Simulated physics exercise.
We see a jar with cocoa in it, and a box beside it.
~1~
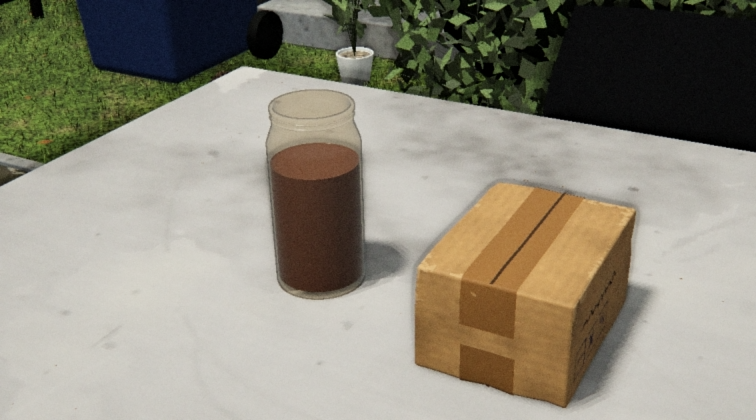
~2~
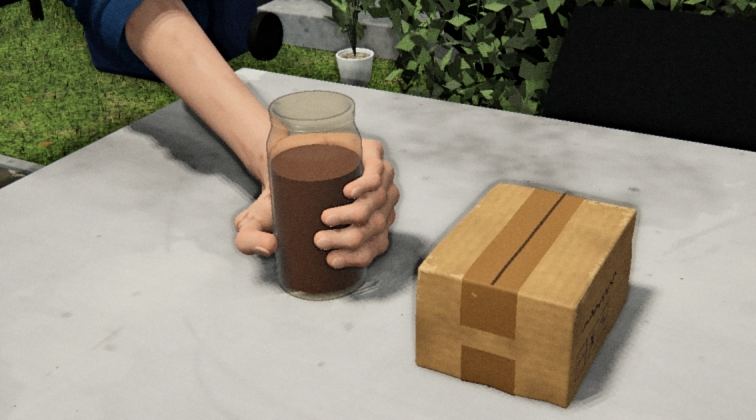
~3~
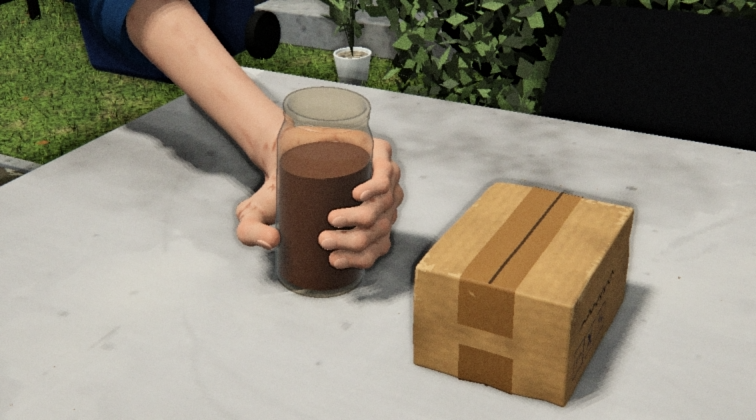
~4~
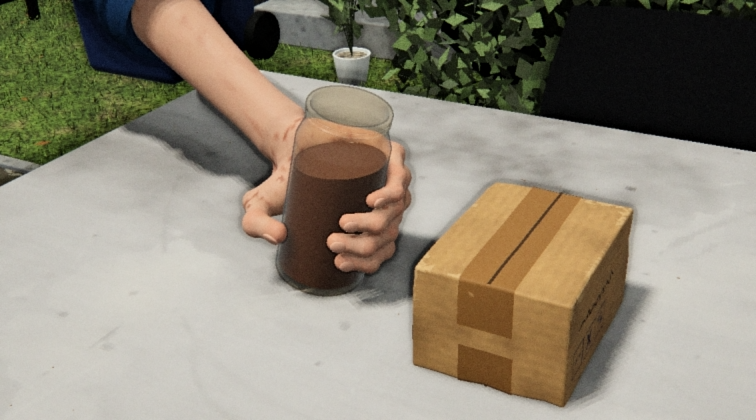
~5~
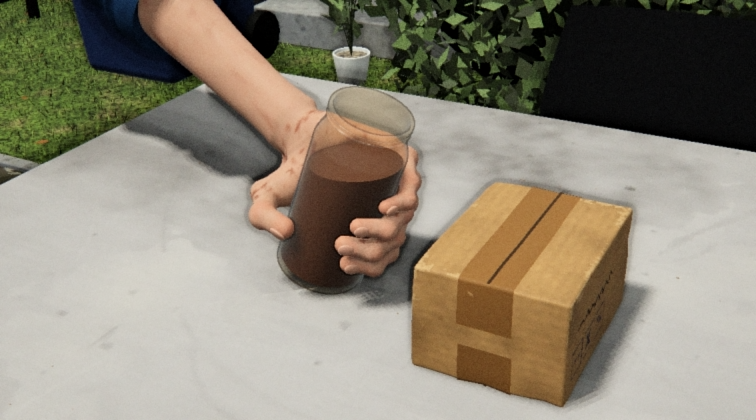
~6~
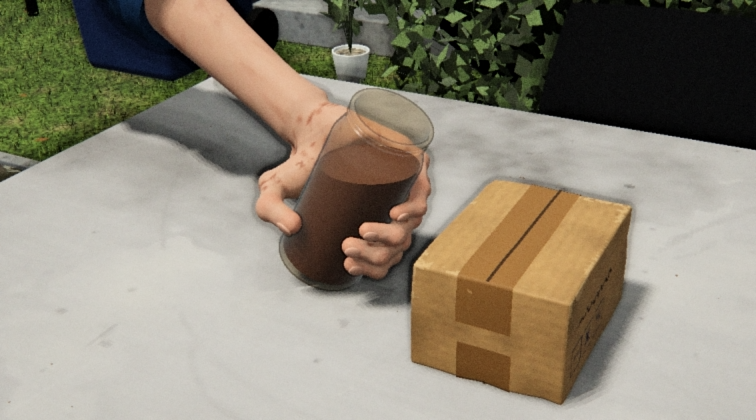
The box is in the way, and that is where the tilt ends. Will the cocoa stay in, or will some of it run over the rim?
It contains it.
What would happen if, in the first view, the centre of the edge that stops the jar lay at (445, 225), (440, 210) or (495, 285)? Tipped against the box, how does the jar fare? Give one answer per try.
First contents stay put, second contents stay put, third contents get out.
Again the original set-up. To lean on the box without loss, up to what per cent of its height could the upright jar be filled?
Roughly 80 percent of its height.
A moment on, the jar leans by about 35°; all is still inside.
Further on, the jar leans by about 45°; all is still inside.
When it is over, the jar leans by about 45°, against the box; all is still inside.
